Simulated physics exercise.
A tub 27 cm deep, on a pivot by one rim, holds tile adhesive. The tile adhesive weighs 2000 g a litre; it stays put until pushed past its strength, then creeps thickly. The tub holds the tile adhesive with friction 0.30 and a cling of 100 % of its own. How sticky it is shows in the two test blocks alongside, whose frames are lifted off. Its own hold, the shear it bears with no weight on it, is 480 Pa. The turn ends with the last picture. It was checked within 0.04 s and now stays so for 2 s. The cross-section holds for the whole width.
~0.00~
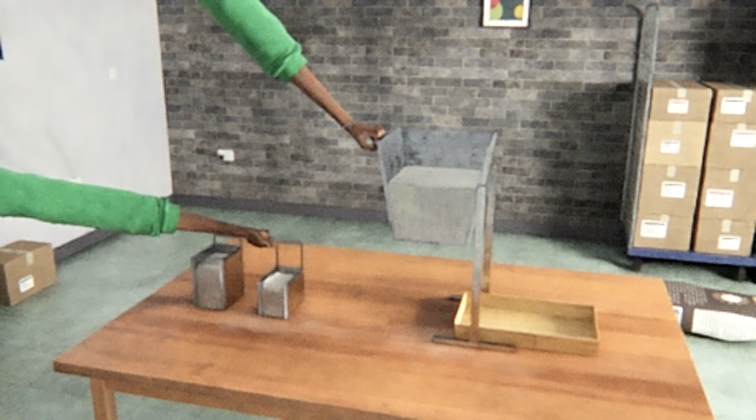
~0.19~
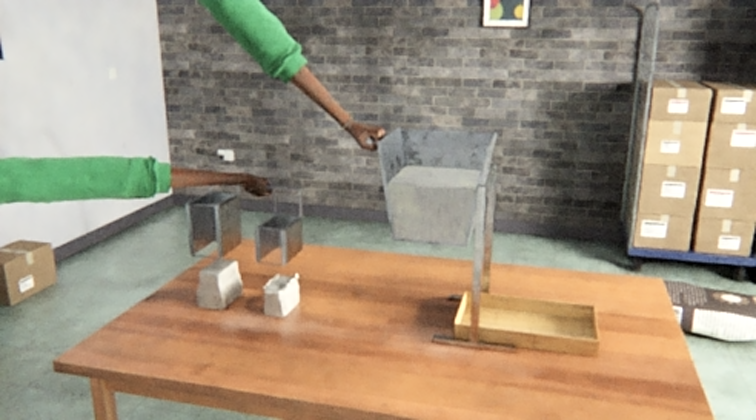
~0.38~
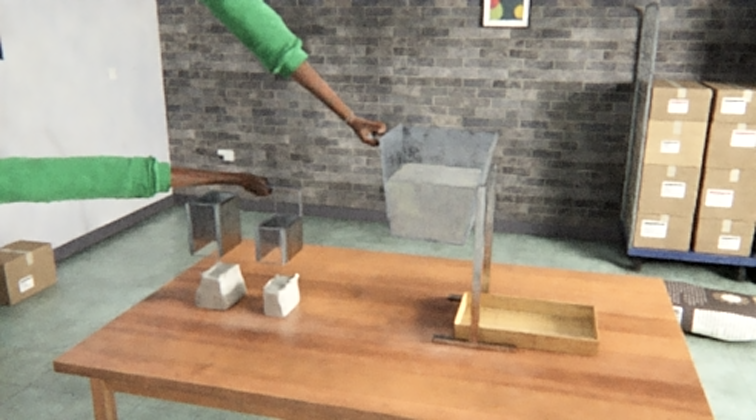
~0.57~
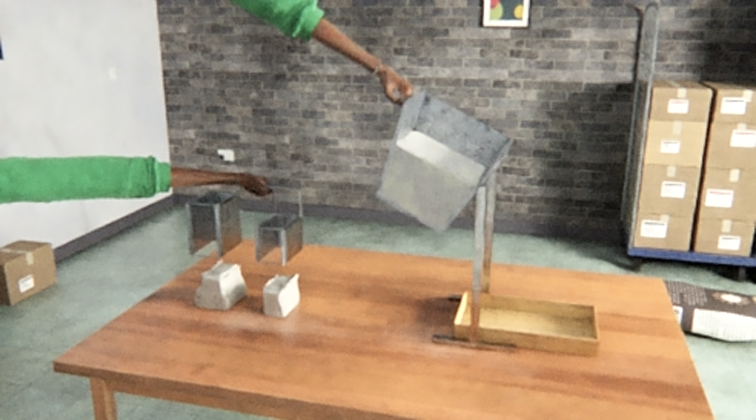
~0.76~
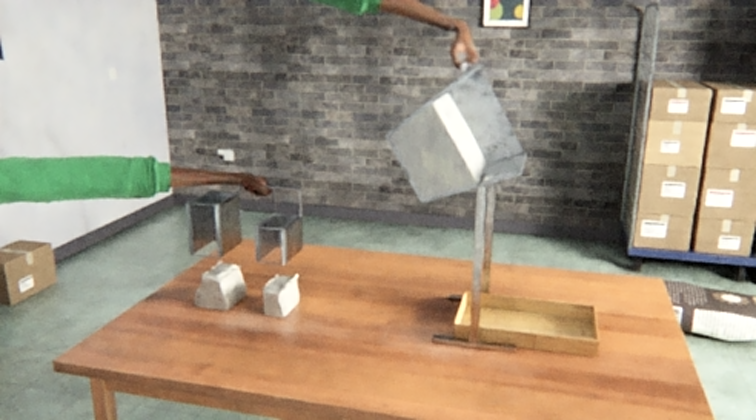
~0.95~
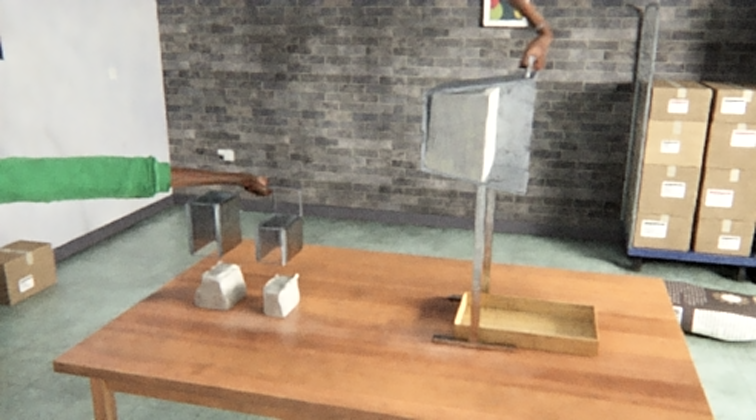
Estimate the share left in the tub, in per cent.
About 52 %.
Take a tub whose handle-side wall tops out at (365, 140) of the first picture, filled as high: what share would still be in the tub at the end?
Then about 45 %.
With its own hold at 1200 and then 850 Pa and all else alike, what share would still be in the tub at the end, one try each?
In turn about 100 %, 75 %.
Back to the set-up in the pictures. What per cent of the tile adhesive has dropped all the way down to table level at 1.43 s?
Some 0 per cent.
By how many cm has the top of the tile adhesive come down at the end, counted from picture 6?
Roughly 14 cm.
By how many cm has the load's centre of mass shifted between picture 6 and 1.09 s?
About 7 cm.
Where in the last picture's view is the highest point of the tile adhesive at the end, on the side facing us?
At about (447, 146).
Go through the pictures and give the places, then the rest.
Handle-side rim at (381, 143), tilt 0 degrees; top of the tile adhesive at (460, 189); blocks stand 14 cm, 9.3 cm (left to right), in the first frame.
Handle-side rim at (381, 143), tilt 0 degrees; top of the tile adhesive at (460, 189); blocks stand 13 cm, 9.2 cm (left to right), in the second frame.
Handle-side rim at (382, 139), tilt 2 degrees; top of the tile adhesive at (392, 181); blocks stand 11 cm, 9.1 cm (left to right), in the third frame.
Handle-side rim at (409, 103), tilt 26 degrees; top of the tile adhesive at (400, 147); blocks stand 11 cm, 9.1 cm (left to right), in the fourth frame.
Handle-side rim at (470, 74), tilt 60 degrees; top of the tile adhesive at (435, 106); blocks stand 11 cm, 9.1 cm (left to right), in the fifth frame.
Handle-side rim at (533, 83), tilt 91 degrees; top of the tile adhesive at (487, 94); blocks stand 11 cm, 9.1 cm (left to right), in the sixth frame.
After 1.09 s, the tub is at 91 degrees and holds 100 %.
After 1.26 s, the tub is at 91 degrees and holds 70 %.
After 1.43 s, the tub is at 91 degrees and holds 55 %.
After 1.60 s, the tub is at 91 degrees and holds 53 %.
After 2.95 s, at the end, the tub is at 91 degrees and holds 52 %.
